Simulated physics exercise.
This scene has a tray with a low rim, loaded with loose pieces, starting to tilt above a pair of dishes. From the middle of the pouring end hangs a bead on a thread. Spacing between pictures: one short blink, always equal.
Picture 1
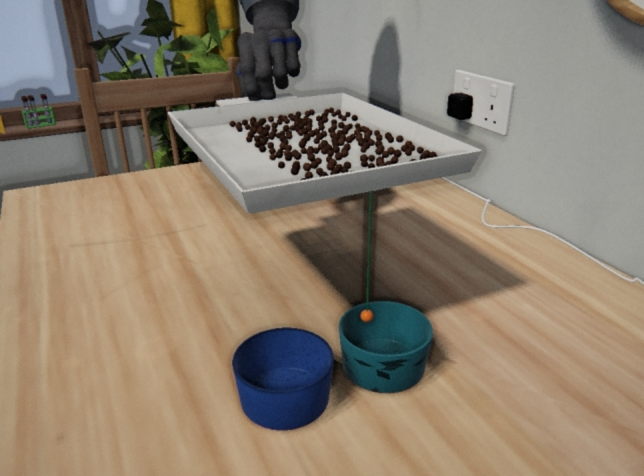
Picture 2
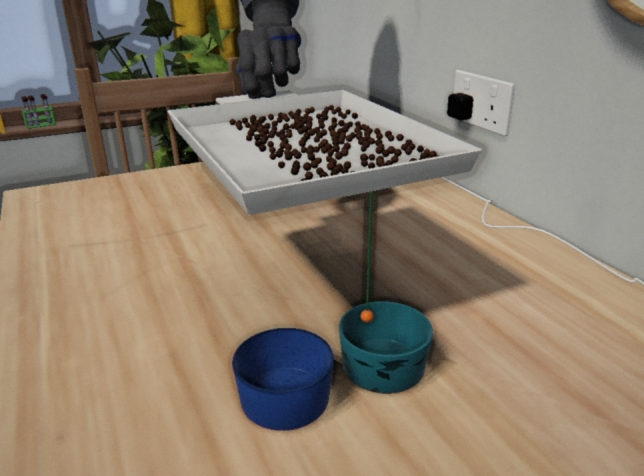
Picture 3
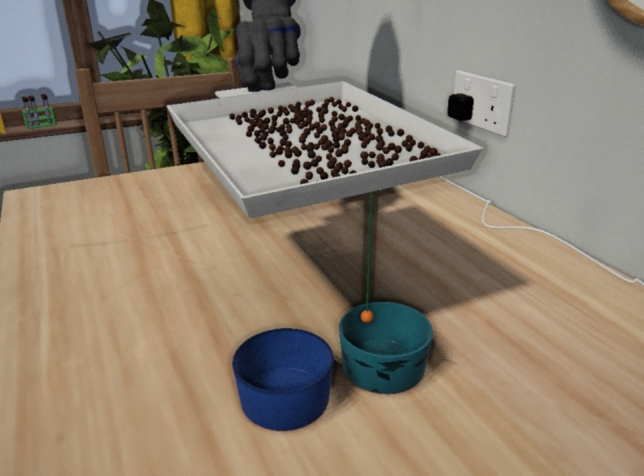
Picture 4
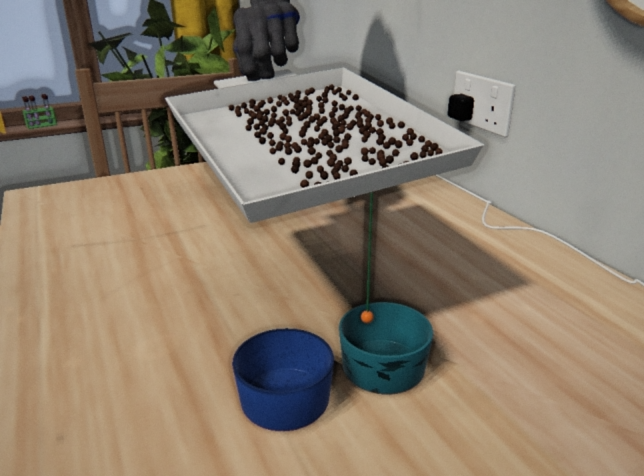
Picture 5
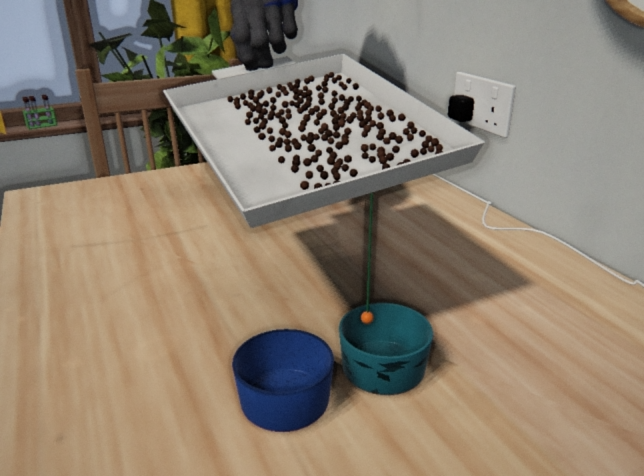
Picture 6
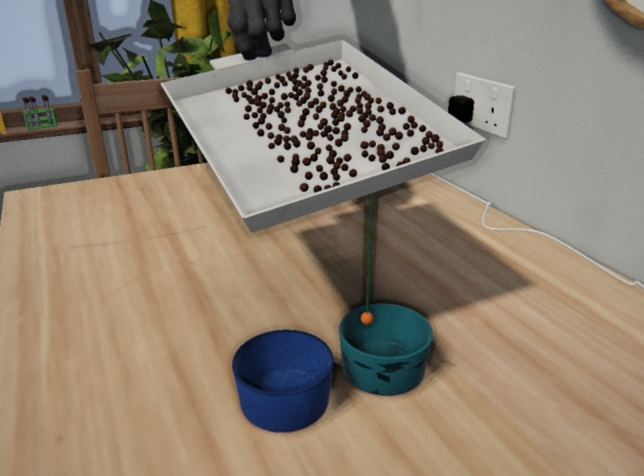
White tray of small dark brown berries slowly tilting toward its front left corner above blue and teal dishes, gloved hand behind.
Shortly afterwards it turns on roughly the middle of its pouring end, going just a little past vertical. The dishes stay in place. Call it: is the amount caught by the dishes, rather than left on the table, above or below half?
Above half.
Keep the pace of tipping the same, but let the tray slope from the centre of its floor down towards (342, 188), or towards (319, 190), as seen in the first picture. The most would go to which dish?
Taking them in order: Left side, followed by left side.
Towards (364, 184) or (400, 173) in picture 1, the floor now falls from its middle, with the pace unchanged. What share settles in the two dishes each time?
0 and 10 per cent, in that order.
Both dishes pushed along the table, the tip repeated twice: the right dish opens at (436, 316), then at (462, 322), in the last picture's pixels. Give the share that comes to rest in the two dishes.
First position: Some 10 %; second position: Some 0 %.
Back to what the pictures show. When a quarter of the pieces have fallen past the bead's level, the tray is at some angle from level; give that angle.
Near 90 degrees.
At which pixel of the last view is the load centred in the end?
Around (277, 391).
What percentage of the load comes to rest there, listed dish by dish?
For the left dish some 90 %, for the right dish some 0 %.
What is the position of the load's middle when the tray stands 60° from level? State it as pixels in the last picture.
The centre of the load shows up near (278, 217) in the last view.
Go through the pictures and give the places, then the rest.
The first frame shows corners of the pouring end at (248, 188) and (472, 149), level; middle of the load at (317, 141), allspice berries; left dish at (303, 406); right dish at (409, 370); bead on its thread at (367, 316).
The second frame shows corners of the pouring end at (248, 189) and (472, 149), level; middle of the load at (317, 139).
The third frame shows corners of the pouring end at (248, 193) and (473, 147), tipped barely, lowest at the left corner; middle of the load at (317, 135).
The fourth frame shows corners of the pouring end at (248, 199) and (474, 143), tipped a little, lowest at the left corner; middle of the load at (317, 129).
The fifth frame shows corners of the pouring end at (248, 205) and (475, 141), tipped a little, lowest at the left corner; middle of the load at (317, 122).
The sixth frame shows corners of the pouring end at (248, 211) and (475, 138), tipped a little, lowest at the left corner; middle of the load at (316, 117); left dish at (303, 408); right dish at (409, 373).
Soon after the last picture, tray tipped steeply; most on the tray; a stray few in the left dish; a stray few outside both; a small part in the air.
A little later, tray tipped right over; about half on the tray; about a quarter in the left dish; a small part outside both; about a quarter in the air.
Later still, tray tipped past a quarter turn; most in the left dish; a small part outside both.
At rest, tray tipped past a quarter turn; most in the left dish; none in the right dish; a small part outside both.
